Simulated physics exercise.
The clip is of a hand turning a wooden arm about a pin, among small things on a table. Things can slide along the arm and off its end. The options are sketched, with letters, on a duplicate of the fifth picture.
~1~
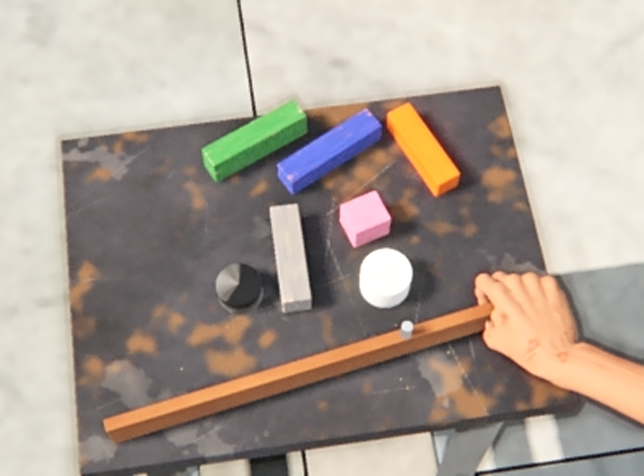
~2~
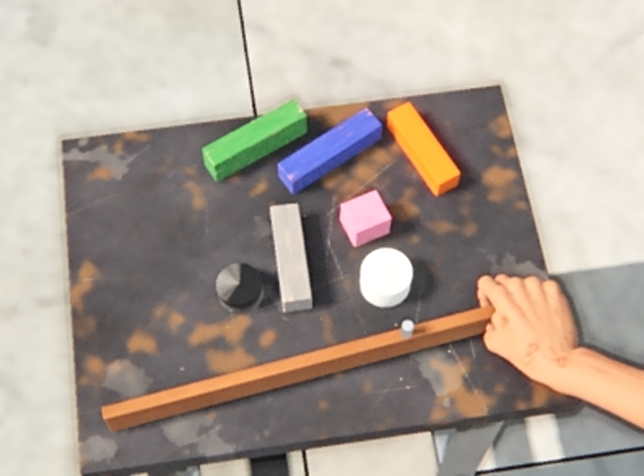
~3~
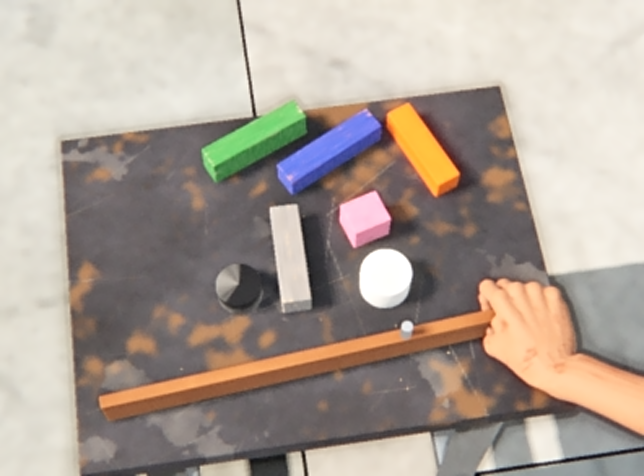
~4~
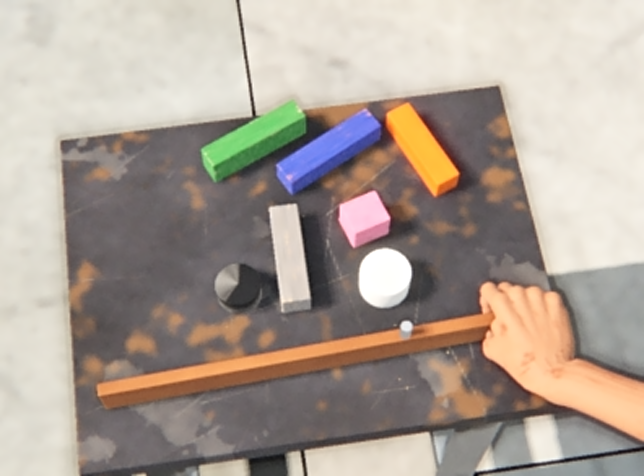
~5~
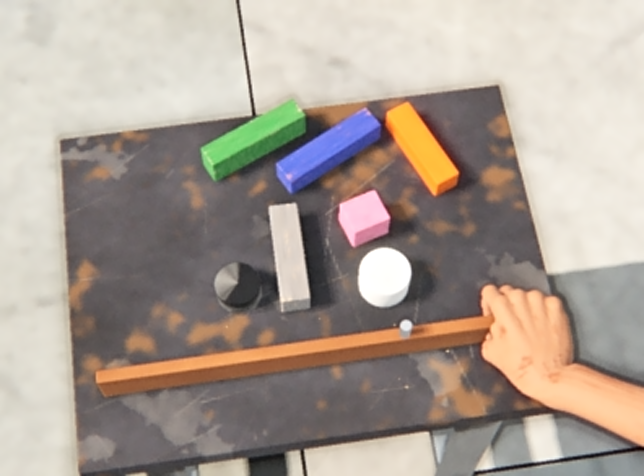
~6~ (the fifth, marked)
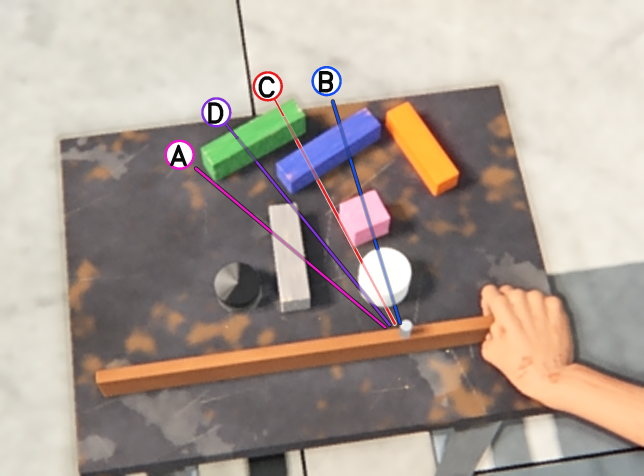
A hand reaches in from the right over a dark, rust-stained tabletop on a pale tiled floor, seen from above, gripping the right end of a long wooden arm. Green, blue and orange bars lie along the top, with a grey bar, pink block, black piece and white tin below them. The hand turns the arm slightly about its pin, its left end swinging steadily upward, while everything else stays still.
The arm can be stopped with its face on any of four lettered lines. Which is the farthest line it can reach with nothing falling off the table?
At D, and not beyond.
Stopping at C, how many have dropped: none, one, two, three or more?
In all, one.
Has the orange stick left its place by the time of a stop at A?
No.
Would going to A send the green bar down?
No.
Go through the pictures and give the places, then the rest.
In the first frame, white tin (385, 278); blue bar (330, 152); orange stick (422, 149).
In the second frame, arm (251, 374); pink block (366, 219).
In the third frame, arm (249, 369); green bar (255, 141).
In the fourth frame, arm (248, 363); white tin (384, 278).
In the fifth frame, arm (247, 356); orange stick (421, 149); pink block (364, 218); black tin (239, 288).
On the marked copy, A at (288, 245); B at (365, 207); C at (336, 215); D at (311, 228).
With D. Early on, arm (251, 296); black tin (241, 278); green bar (254, 140).
Further on, arm (279, 244); black tin (271, 218); grey bar (312, 224).
At the end, arm (310, 218); green bar (288, 112); blue bar (328, 145); nothing has fallen.
As for the rest, A is safe but short; B drops the green bar; C drops the green bar.
